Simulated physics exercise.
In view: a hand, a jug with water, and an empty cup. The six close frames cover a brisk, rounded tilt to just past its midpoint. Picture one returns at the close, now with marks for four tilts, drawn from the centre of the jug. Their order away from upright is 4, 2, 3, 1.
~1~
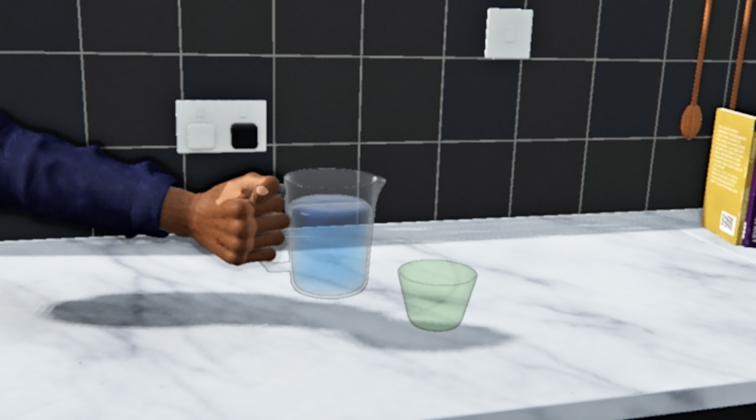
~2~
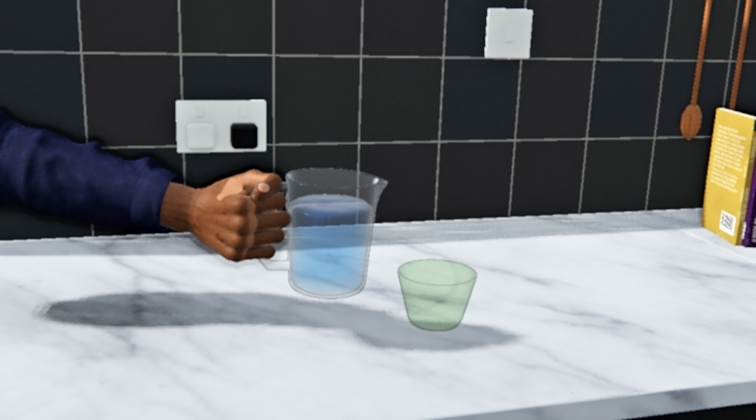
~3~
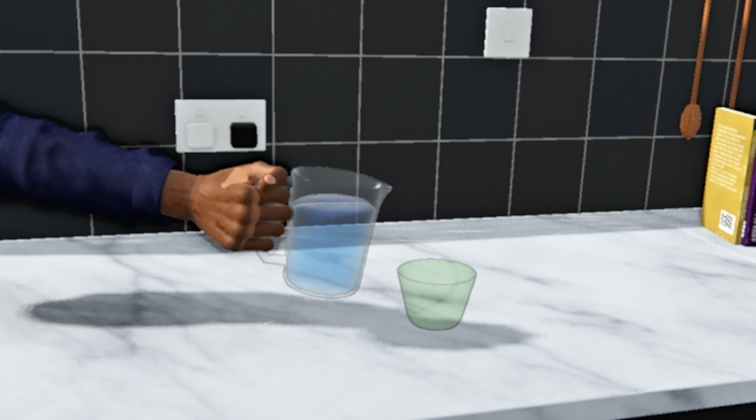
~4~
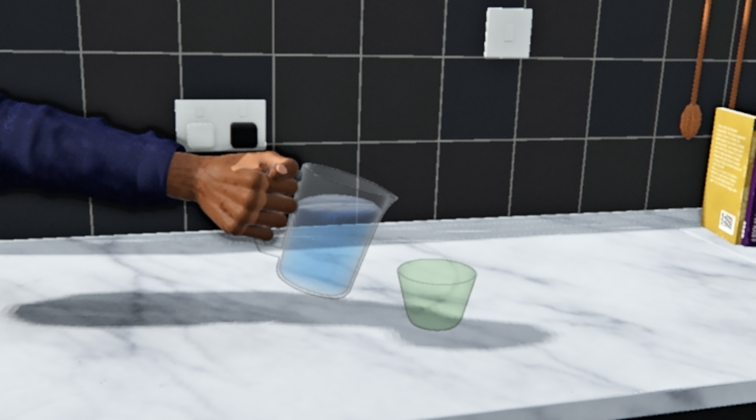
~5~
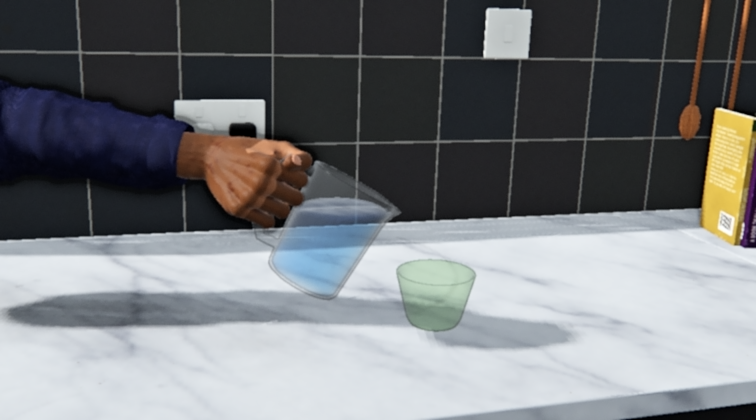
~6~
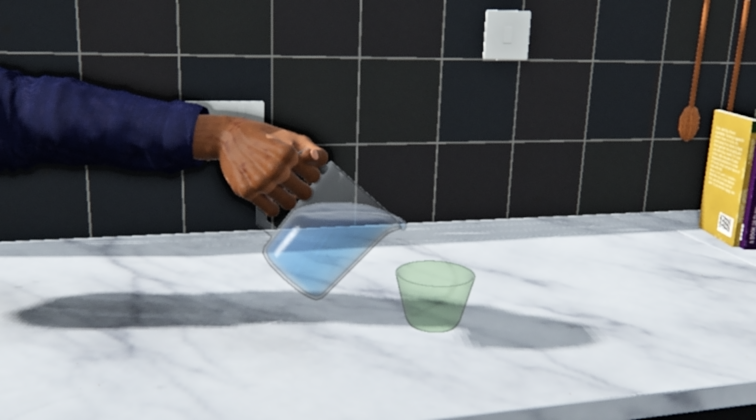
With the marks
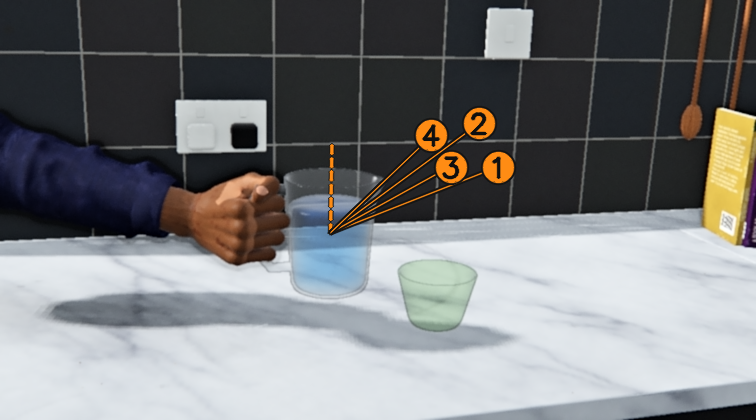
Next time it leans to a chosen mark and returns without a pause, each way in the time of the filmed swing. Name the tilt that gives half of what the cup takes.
I would pick mark 2.
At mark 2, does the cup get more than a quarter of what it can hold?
Yes.
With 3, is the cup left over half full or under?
Over.
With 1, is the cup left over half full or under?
Over.
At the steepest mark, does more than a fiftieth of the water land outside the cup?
Yes, it does.
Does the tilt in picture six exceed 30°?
Yes.
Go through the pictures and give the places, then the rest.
The first picture shows upright, lip at (383, 179); rim of the cup round (437, 271); nothing has left yet.
The second picture shows tipped about 2°, lip at (385, 181); nothing has left yet.
The third picture shows tipped about 8°, lip at (389, 186); nothing has left yet.
The fourth picture shows tipped about 18°, lip at (395, 196); nothing has left yet.
The fifth picture shows tipped about 29°, lip at (399, 210); nothing has left yet.
The sixth picture shows tipped about 42°, lip at (400, 226); water is over the lip, down to (400, 226).
In orange, 1 at (482, 172); 2 at (465, 133); 3 at (436, 174); 4 at (419, 147).
With 1, the cup ends with about 93 % of what it can hold; 9 % of the water is spilt.
With 2, the cup ends with about 50 % of what it can hold.
With 3, the cup ends with about 76 % of what it can hold.
With 4, the cup ends with about 27 % of what it can hold.
